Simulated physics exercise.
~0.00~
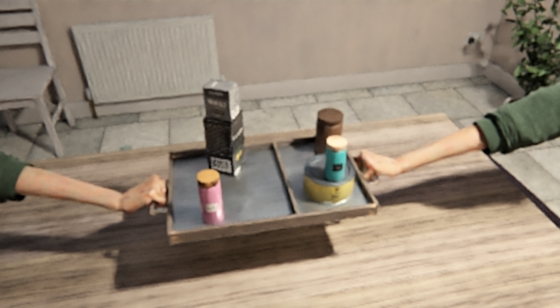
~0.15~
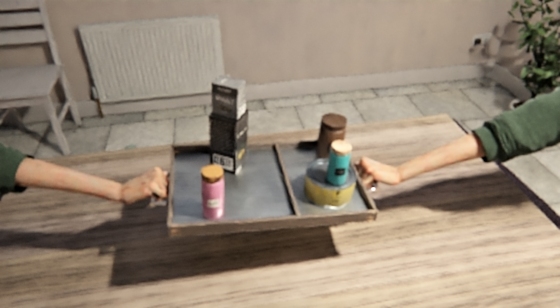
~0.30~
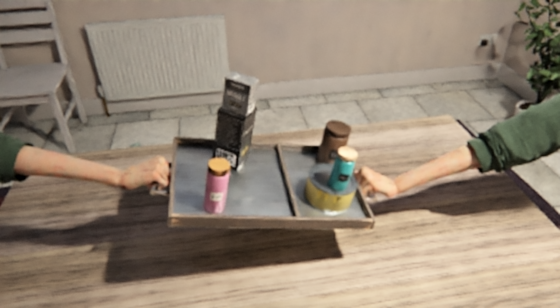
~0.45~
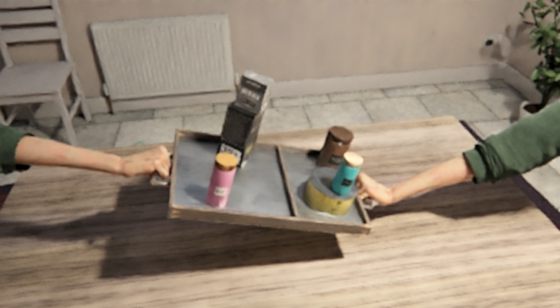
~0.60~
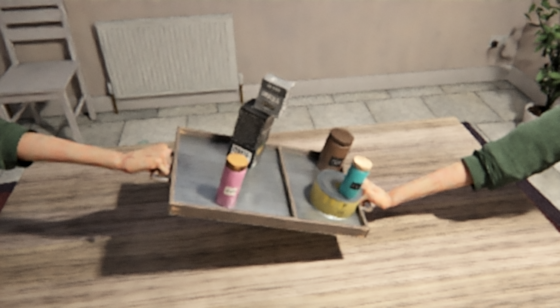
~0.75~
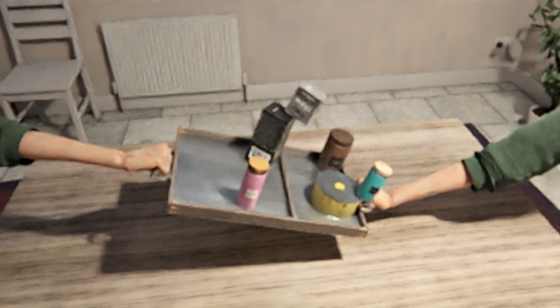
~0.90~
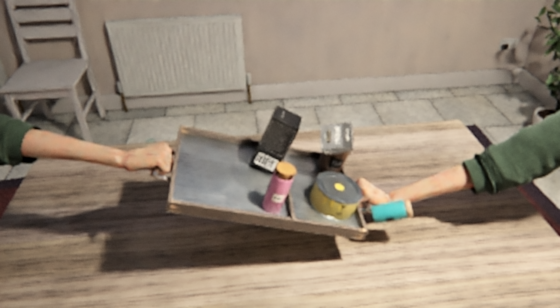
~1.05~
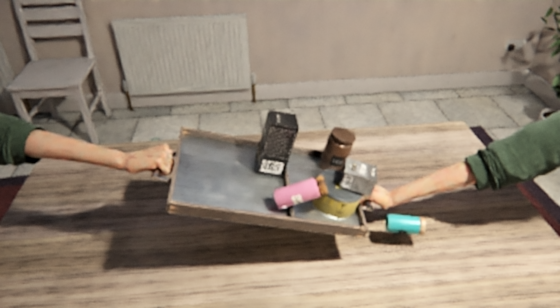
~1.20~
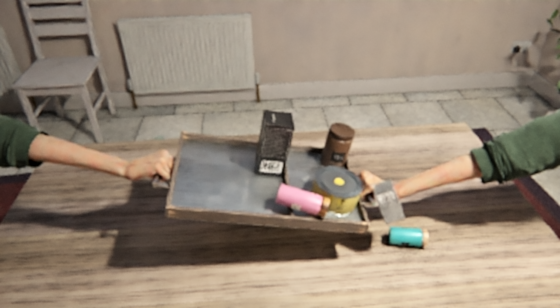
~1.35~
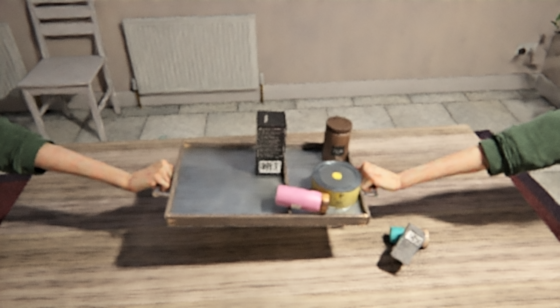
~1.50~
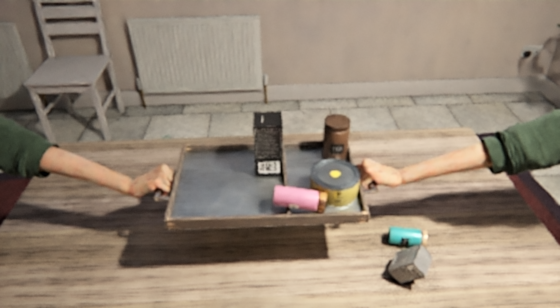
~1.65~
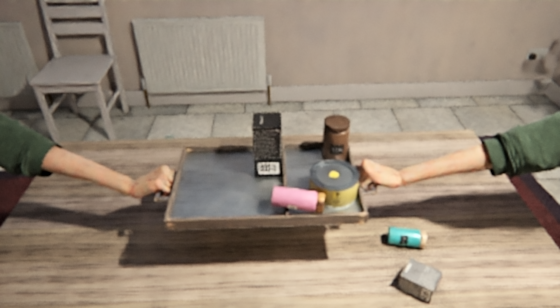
The clip shows two hands tilting a loaded tray down to the right, so a turquoise shaker and then a grey packet drop onto the table and a pink shaker topples; the tray levels with the pink shaker lying beside the upright black carton, yellow tub and brown jar.
